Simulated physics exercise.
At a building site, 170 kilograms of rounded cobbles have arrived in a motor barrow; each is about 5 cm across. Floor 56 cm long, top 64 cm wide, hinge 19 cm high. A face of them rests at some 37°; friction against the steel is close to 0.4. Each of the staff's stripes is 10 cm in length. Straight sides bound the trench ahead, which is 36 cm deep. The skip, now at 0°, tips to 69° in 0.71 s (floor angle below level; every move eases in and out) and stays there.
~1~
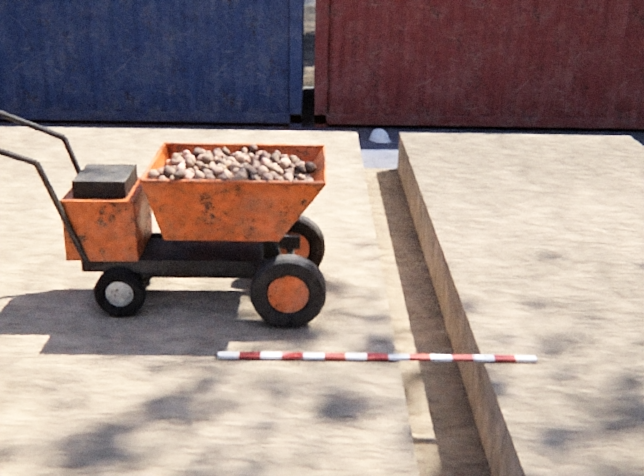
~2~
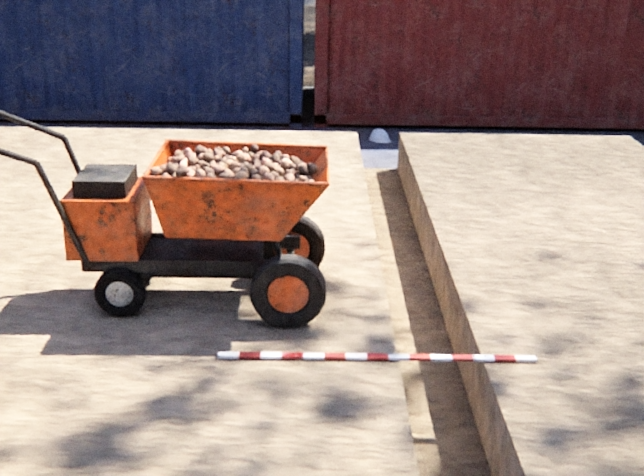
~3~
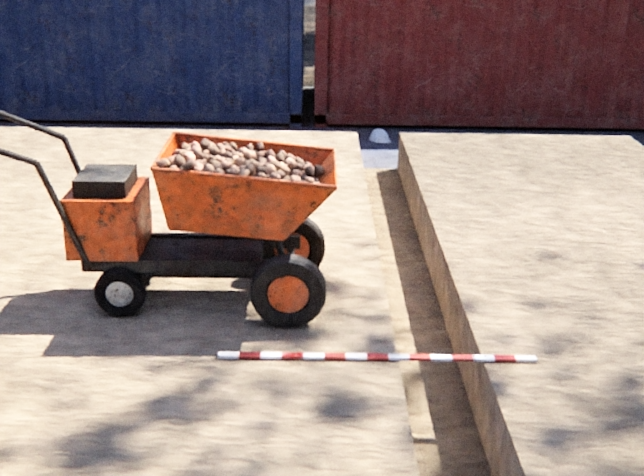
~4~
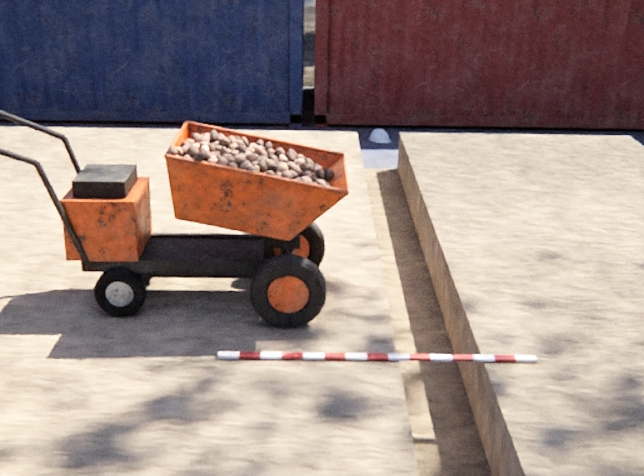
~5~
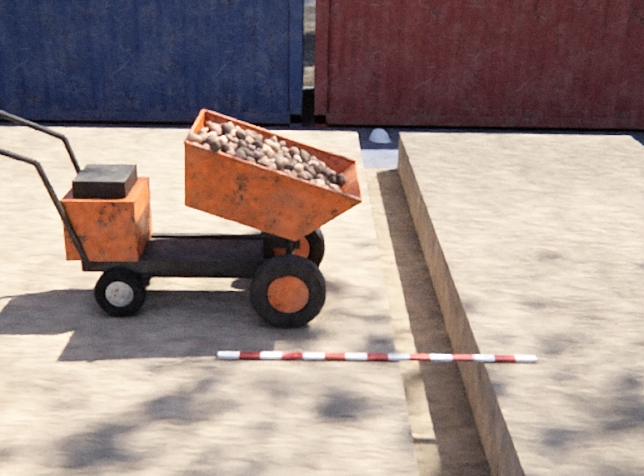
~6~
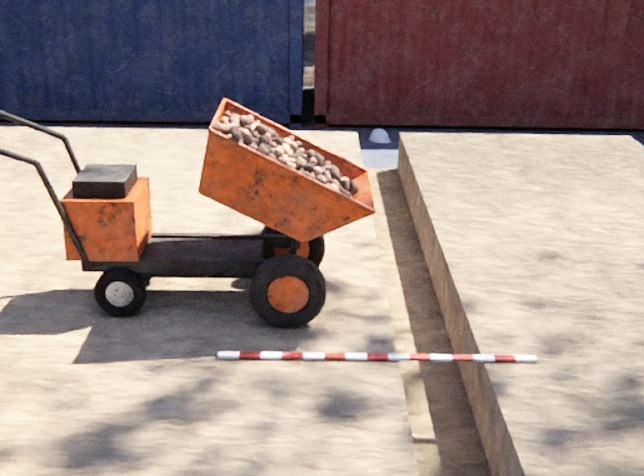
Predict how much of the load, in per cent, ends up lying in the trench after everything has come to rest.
Roughly 70 per cent of it.
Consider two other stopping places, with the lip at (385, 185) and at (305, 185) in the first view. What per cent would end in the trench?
First place: Near 25%; second place: Near 85%.
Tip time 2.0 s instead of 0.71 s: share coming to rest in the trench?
Close to 95 per cent then.
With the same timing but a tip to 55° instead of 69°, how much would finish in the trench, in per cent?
Roughly 35% would end there.
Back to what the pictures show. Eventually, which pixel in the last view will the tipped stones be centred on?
The tipped stones centre close to (440, 339).
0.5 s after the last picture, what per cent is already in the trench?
Some 30 per cent.
Then, 0.2 s after the last picture the floor is at 58°, 100 % in the skip; the foremost stones are at (394, 229).
Then, 0.5 s after the last picture the floor is at 69°, 67 % in the skip, 28 % in the trench, 5 % past the trench; the foremost stones are at (482, 294).
Then, 0.9 s after the last picture the floor is at 69°, 27 % in the skip, 44 % in the trench, 30 % past the trench; the foremost stones are at (627, 306).
Then, 2.8 s after the last picture the floor is at 69°, 0 % in the skip, 70 % in the trench, 30 % past the trench; the foremost stones are past the picture's edge.
